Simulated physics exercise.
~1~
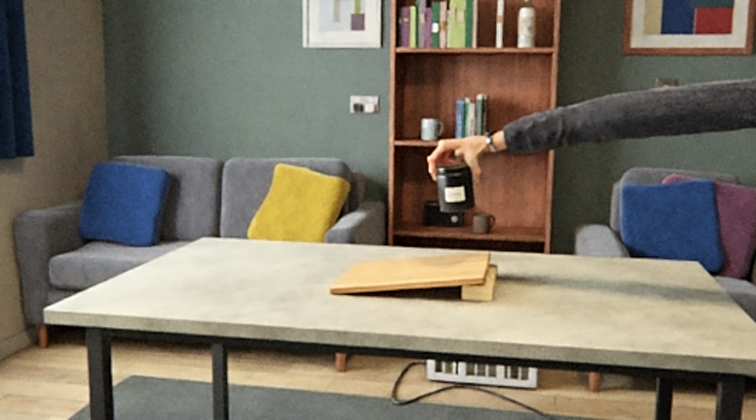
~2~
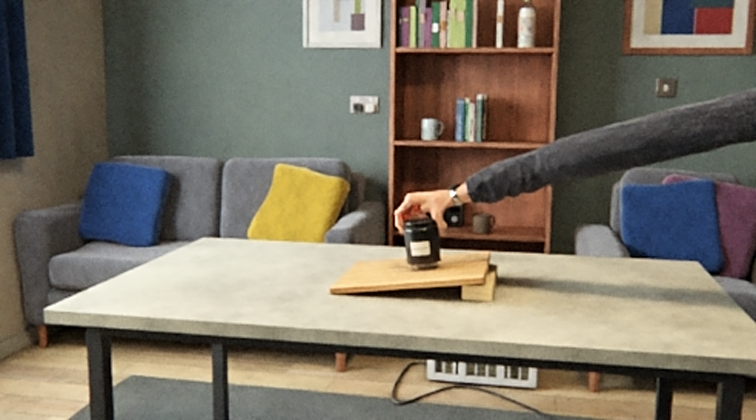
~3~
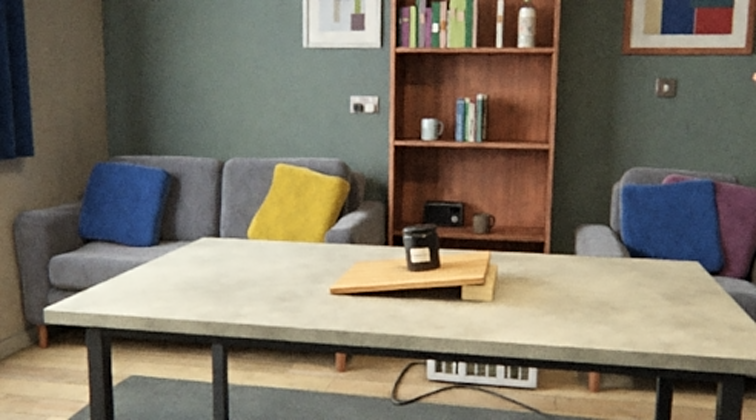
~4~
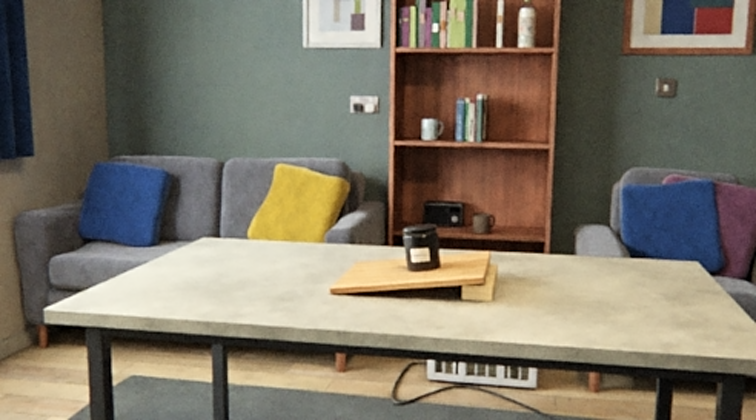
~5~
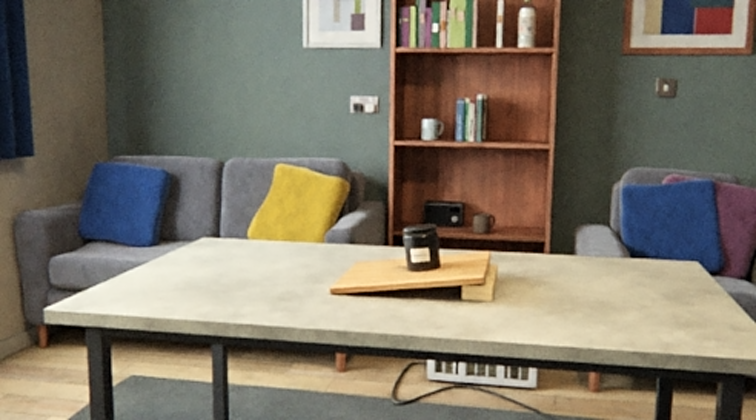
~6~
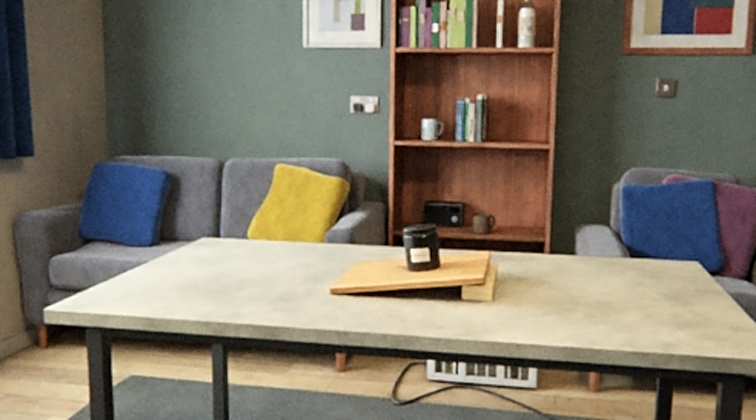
A black jar with a pale label is held by a hand reaching in from the right, above a light wooden board propped on a small block on a grey-topped table. The fixed, slightly raised view looks across a living room with a grey sofa holding blue and yellow cushions at left, a reddish-brown bookcase behind, and another grey seat with blue and purple cushions at right. The hand moves the jar left and down onto the sloping board. It lets go and withdraws. The jar stays upright where it was placed, neither sliding nor rolling, and the board remains still.
